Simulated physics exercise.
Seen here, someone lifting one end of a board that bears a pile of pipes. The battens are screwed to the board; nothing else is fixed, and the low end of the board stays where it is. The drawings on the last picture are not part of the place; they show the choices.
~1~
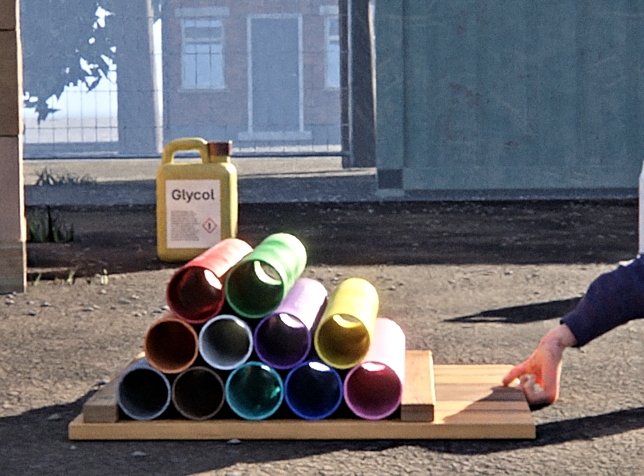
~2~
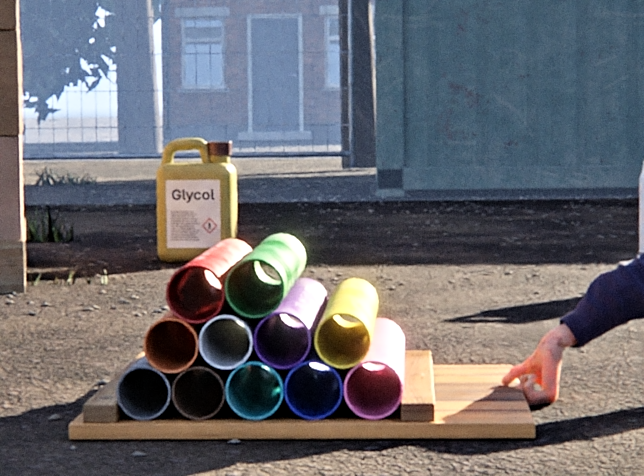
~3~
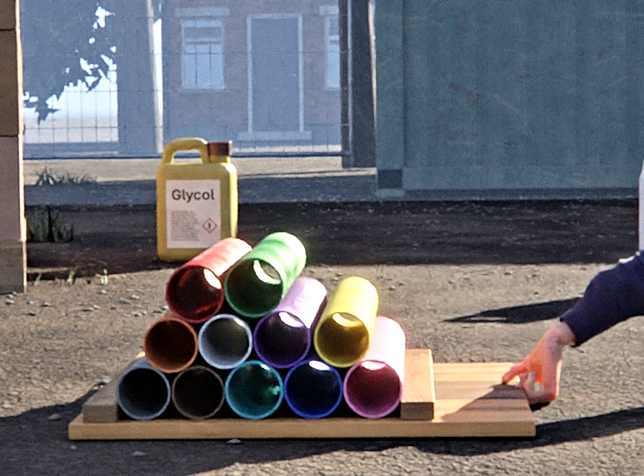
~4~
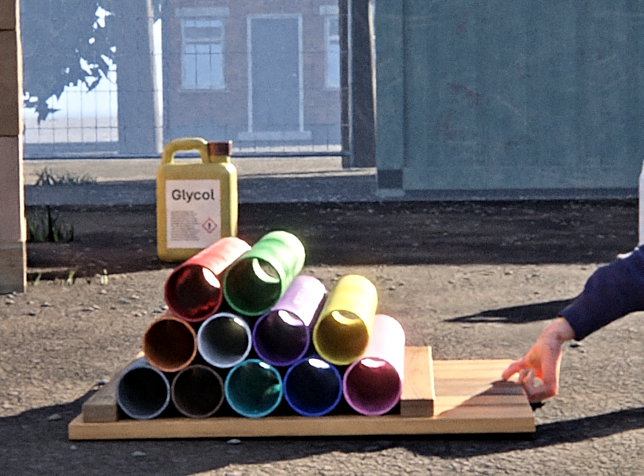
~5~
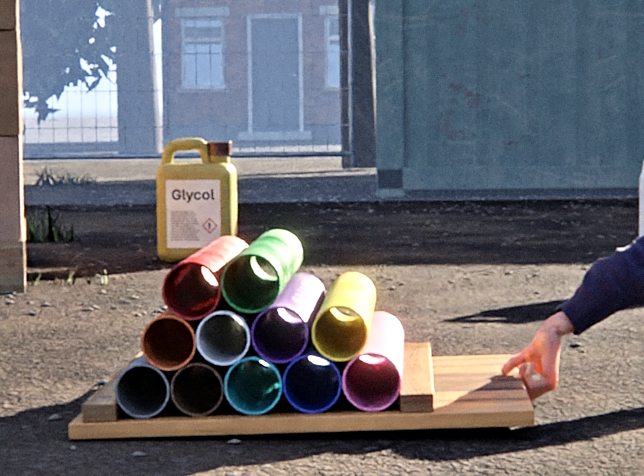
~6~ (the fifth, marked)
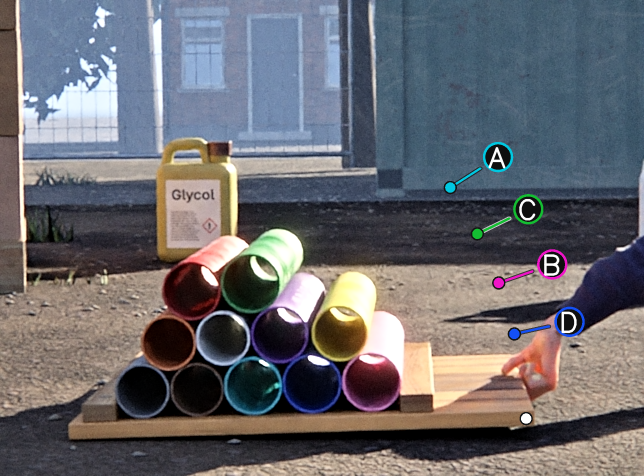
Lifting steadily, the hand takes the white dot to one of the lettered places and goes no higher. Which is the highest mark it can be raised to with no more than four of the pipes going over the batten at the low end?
It can be raised to C.
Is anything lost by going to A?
At A: Yes.
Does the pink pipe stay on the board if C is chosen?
The pink pipe: Yes.
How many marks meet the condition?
Three of the four.
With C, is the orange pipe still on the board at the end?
No.
On the copy, A at (450, 187); B at (499, 283); C at (478, 234); D at (514, 334); the white dot at (526, 418).
On C. First, board at 17°.
Then, board at 25°.
Finally, board at 25°, three over the low batten (orange, red, green).
By contrast, A six over the low batten; B two over the low batten (orange, red); D none over the low batten.
